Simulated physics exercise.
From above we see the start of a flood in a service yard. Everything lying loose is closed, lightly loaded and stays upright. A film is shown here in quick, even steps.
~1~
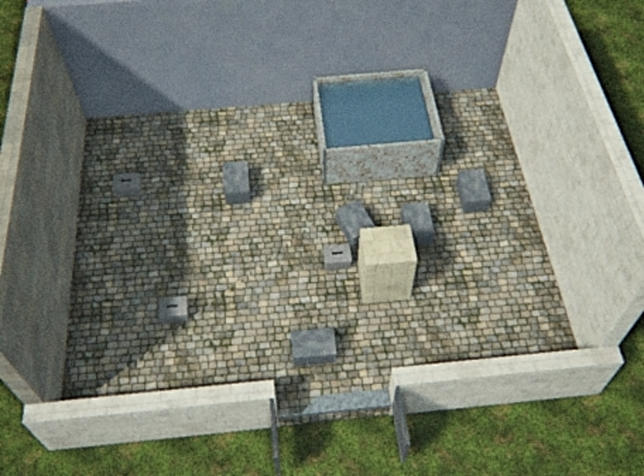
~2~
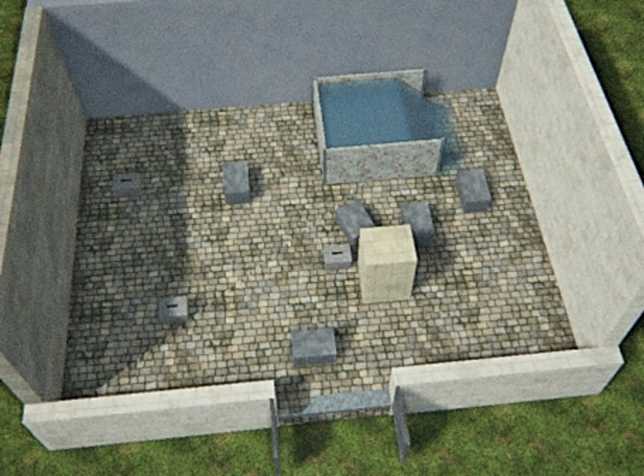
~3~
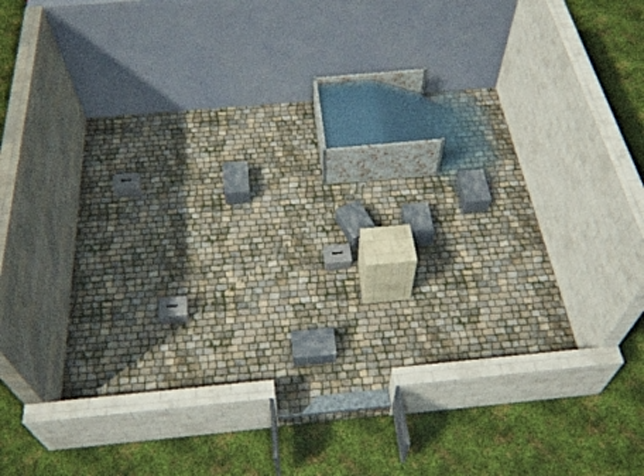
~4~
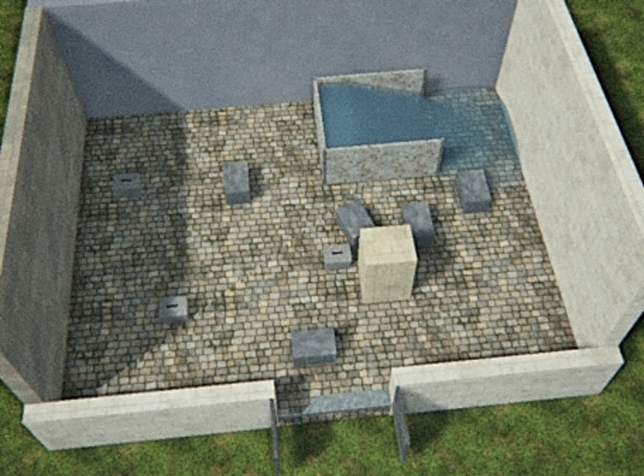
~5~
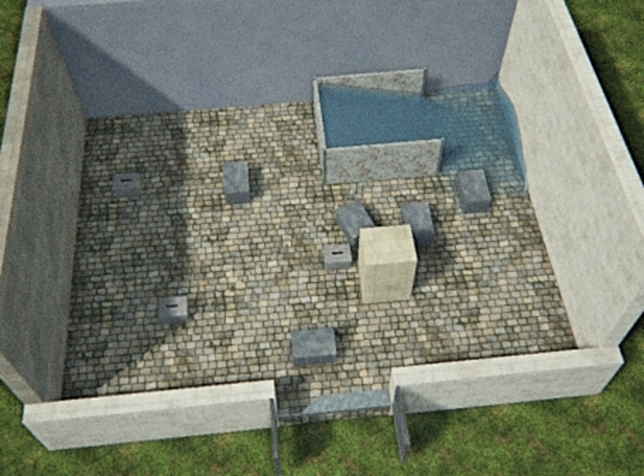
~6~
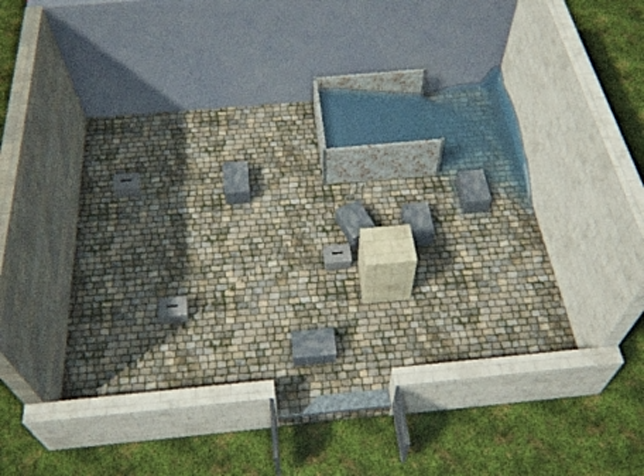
At the start, a stone tank of blue water stands at the back of a walled, cobbled yard dotted with boxes. Its right side opens and water pours out, spreading over the cobbles to the right wall, then creeping along it toward the front, while the boxes stay still.
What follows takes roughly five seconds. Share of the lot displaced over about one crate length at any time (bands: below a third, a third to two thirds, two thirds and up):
Below a third.
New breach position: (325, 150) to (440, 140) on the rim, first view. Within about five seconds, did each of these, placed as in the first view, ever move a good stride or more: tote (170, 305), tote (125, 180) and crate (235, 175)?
First covers that distance, second stays short of it, third stays short of it.
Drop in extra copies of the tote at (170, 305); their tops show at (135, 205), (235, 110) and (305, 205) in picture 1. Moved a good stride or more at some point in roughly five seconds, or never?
Stays put, shoved clear, stays put.
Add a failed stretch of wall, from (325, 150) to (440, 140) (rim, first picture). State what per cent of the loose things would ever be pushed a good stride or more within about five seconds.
Estimate: Close to 60 in a hundred.
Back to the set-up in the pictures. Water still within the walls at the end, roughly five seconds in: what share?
96 %.
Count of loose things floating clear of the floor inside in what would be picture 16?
The tally stands at 0.
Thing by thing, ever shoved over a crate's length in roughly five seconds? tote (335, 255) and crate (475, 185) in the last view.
One by one, first never cleared it, second passed the mark.
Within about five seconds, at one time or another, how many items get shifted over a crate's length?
I make it 1 of them.
A moment on, 0 of 8 are well off their spots; 0 afloat.
Next, 0 of 8 are well off their spots; 0 afloat.
Later, 1 of 8 are well off their spots; 0 afloat.
In the end, 1 of 8 are well off their spots, and 1 have been at some point; 1 afloat.
